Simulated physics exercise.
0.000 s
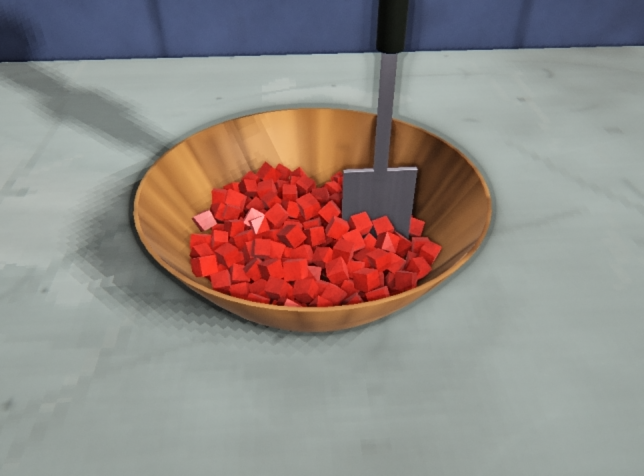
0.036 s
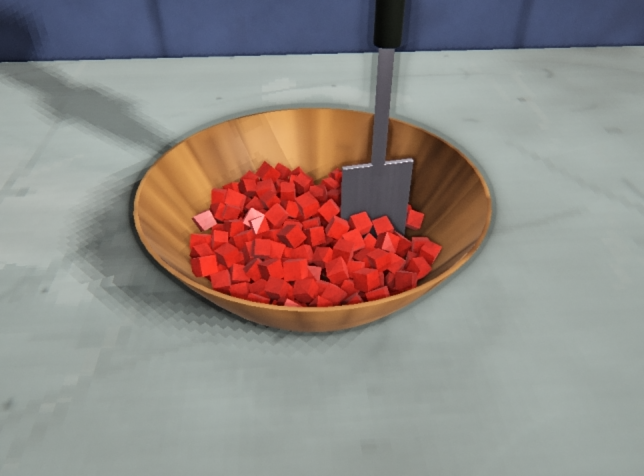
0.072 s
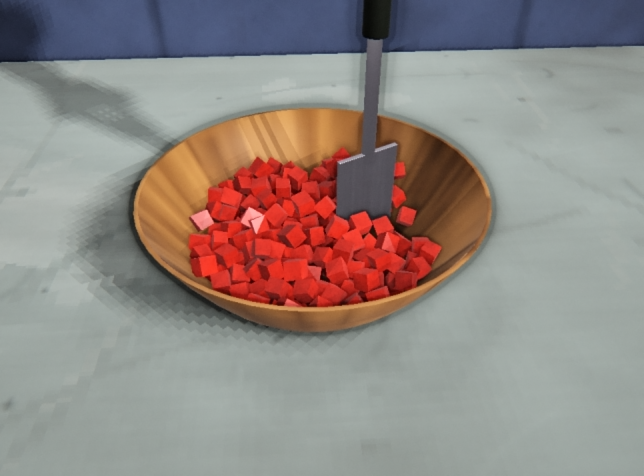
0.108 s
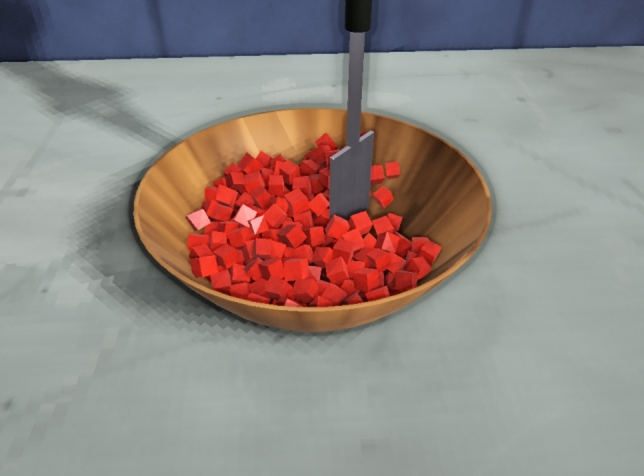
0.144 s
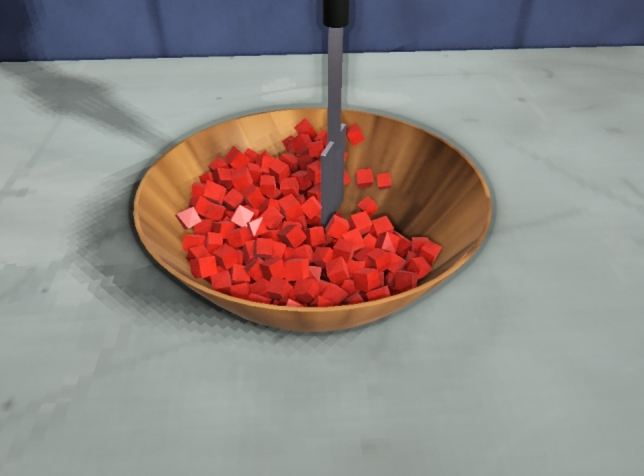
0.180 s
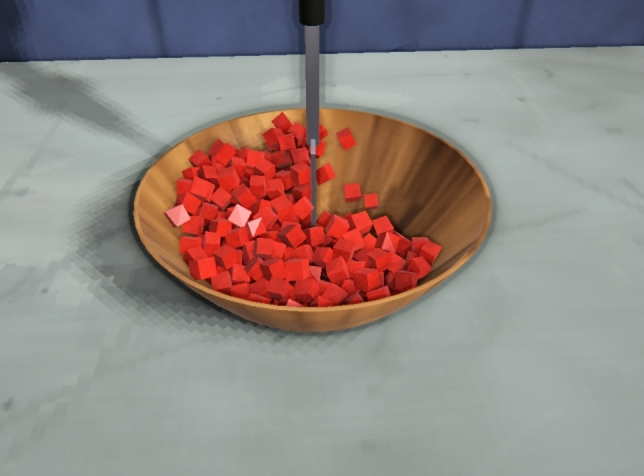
At first, a flat grey spatula-like tool stands upright at the right side of a wooden bowl of red cubes. It sweeps along the back of the bowl toward the left, turning edge-on, and pushes cubes into a higher pile at the back left, while a few tumble behind it.
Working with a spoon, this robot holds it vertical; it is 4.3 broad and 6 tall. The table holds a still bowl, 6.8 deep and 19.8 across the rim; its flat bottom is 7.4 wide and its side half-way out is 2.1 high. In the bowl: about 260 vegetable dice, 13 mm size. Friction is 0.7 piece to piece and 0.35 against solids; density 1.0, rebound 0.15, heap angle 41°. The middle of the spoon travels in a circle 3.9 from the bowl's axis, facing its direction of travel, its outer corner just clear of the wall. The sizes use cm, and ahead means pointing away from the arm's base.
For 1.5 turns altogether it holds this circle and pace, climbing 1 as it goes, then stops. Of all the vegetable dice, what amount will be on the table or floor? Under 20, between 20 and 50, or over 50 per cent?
Under 20 per cent.
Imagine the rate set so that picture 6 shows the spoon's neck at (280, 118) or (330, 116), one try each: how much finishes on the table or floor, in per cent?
Some 25 and 15 per cent respectively.
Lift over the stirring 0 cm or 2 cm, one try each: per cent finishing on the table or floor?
Near 15 in a hundred, then 10 in a hundred.
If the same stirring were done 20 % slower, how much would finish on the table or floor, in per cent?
Near 10 in a hundred, it would be.
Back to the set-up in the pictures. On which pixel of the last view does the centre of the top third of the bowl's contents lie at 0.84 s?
(289, 145).
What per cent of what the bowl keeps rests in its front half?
About 60 %.
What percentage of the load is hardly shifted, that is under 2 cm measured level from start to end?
Near 5 % of the pieces.
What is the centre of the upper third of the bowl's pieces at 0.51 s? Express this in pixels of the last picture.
Somewhere around (362, 266) in the last view.
After 0.51 s, 264° round, highest piece 9 above the table; 243 in the bowl, 13 on the table or floor, 2 in flight or on the tool.
After 0.84 s, 81° round, highest piece 9 above the table; 229 in the bowl, 23 on the table or floor, 6 in flight or on the tool.
After 1.20 s, 180° round, highest piece 8 above the table; 223 in the bowl, 35 on the table or floor.
After 1.90 s, 180° round, highest piece 8 above the table; 223 in the bowl, 35 on the table or floor.
In the end, 223 in the bowl, 35 on the table or floor. That is 14 % on the table or floor.
